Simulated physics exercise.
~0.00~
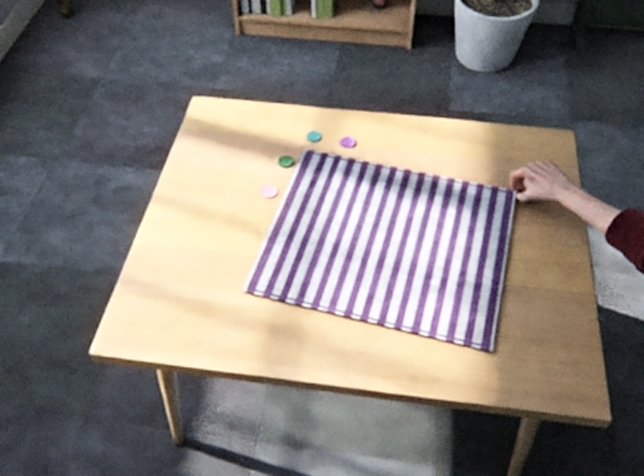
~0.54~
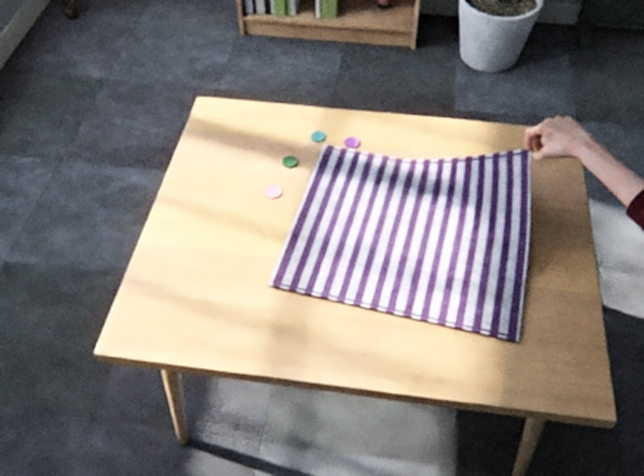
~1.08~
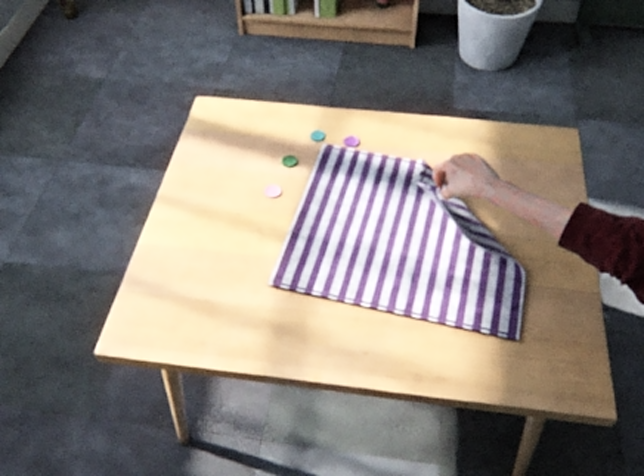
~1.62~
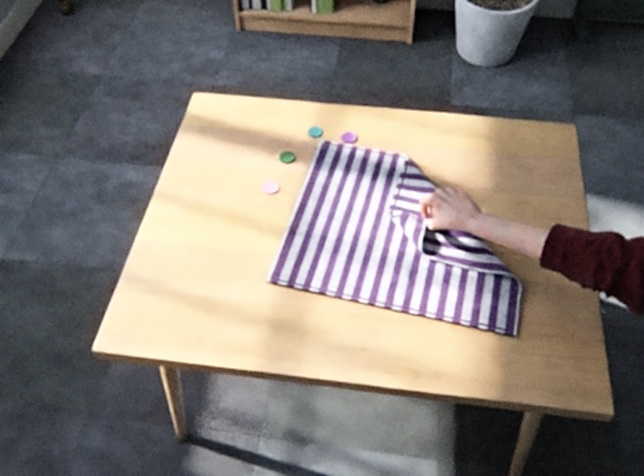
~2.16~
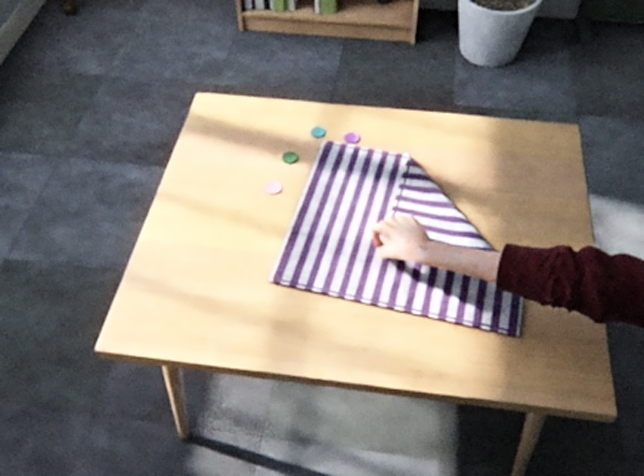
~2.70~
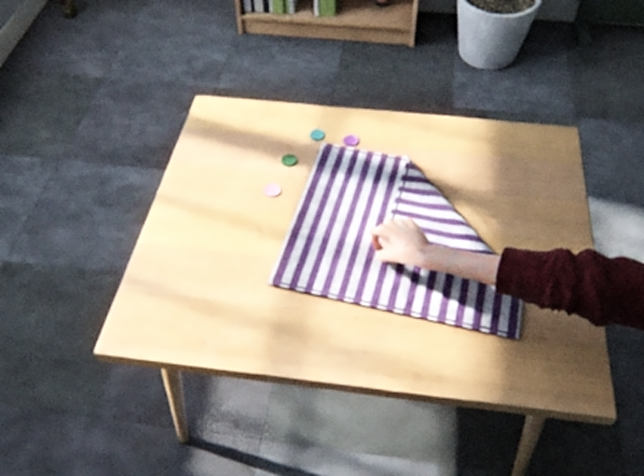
On a wooden table, a hand shifts a striped napkin right and folds its far right corner inward, leaving four discs uncovered.
